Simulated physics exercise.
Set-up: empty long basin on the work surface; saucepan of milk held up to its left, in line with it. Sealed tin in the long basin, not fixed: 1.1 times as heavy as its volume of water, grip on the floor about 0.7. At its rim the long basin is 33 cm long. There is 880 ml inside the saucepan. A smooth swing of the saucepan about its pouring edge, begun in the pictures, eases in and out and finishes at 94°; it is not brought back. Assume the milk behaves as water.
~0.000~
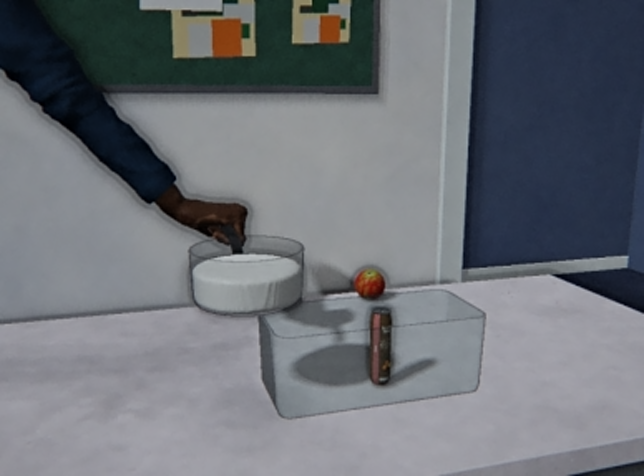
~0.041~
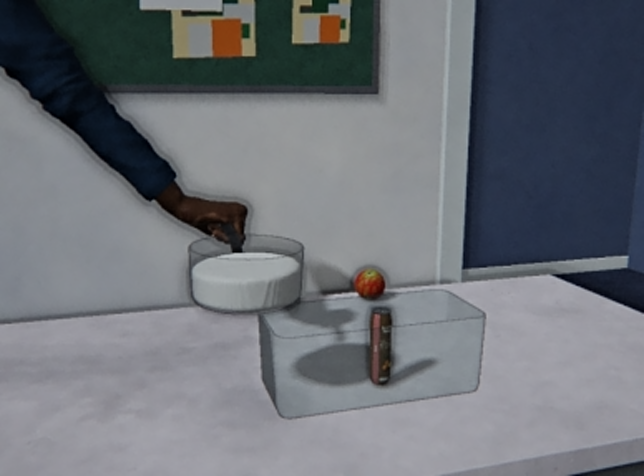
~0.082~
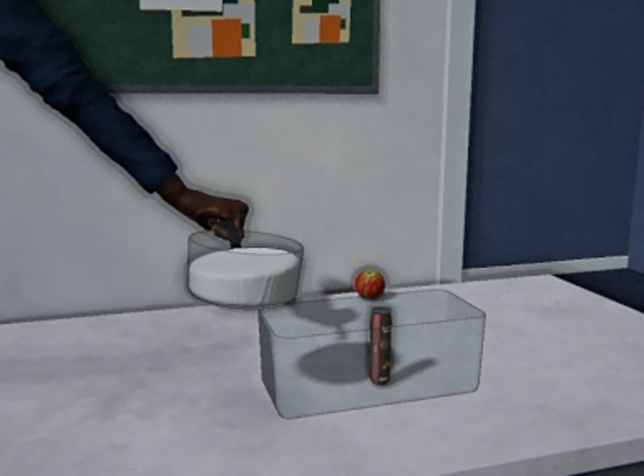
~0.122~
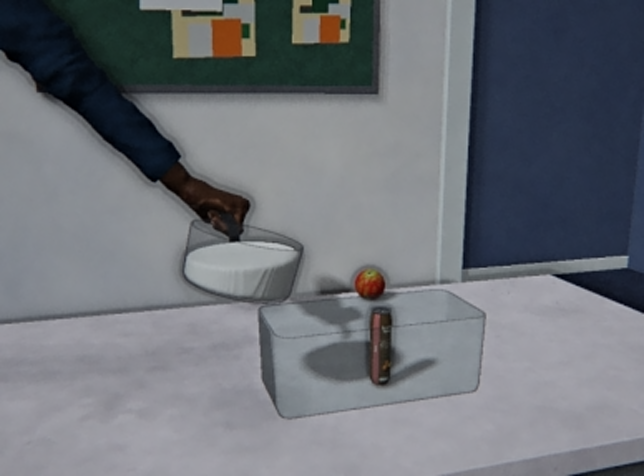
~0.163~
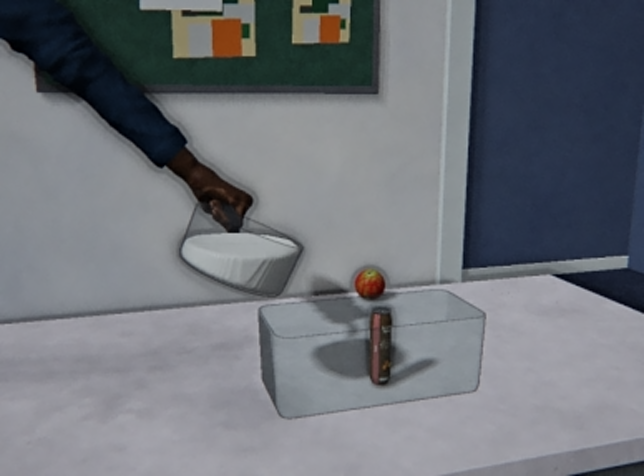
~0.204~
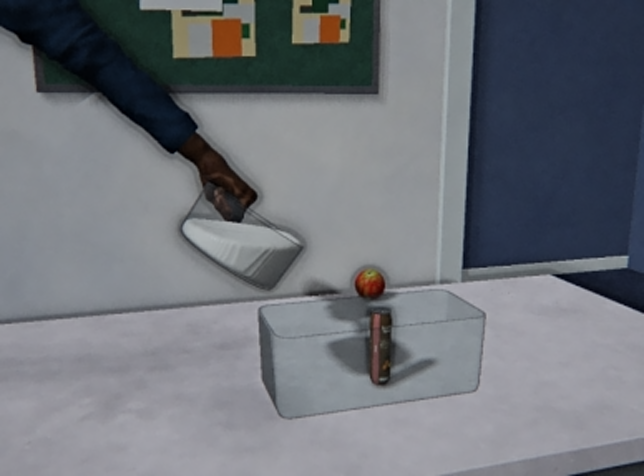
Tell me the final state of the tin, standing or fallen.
Tipped.
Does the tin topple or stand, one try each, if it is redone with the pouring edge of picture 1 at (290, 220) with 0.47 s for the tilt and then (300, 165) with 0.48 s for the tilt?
Run one: It tumbles. Run two: It does not tip.
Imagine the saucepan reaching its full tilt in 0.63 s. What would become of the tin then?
Well, the tin simply tips.
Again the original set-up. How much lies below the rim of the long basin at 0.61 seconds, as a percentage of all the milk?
Around 64 parts in a hundred.
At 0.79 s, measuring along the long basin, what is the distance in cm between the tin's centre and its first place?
Around 5 centimetres.
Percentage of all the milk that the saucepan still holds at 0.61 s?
Close to 10 in a hundred.
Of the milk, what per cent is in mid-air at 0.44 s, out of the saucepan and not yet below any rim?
I'd say close to 44 per cent.
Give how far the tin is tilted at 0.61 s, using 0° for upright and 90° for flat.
Looks like some 5 degrees from vertical upright.
By 0.44 s the tilt is 92° and 53 per cent is still to pour; the tin stands where it began.
By 0.61 s the tilt is 94° and 10 per cent is still to pour; the tin leans 5°.
By 0.79 s the tilt is 94° and 3 per cent is still to pour; the tin leans 53°.
By 0.98 s the tilt is 94° and 1 per cent is still to pour; the tin lies on its side.
At rest the tin lies on its side.
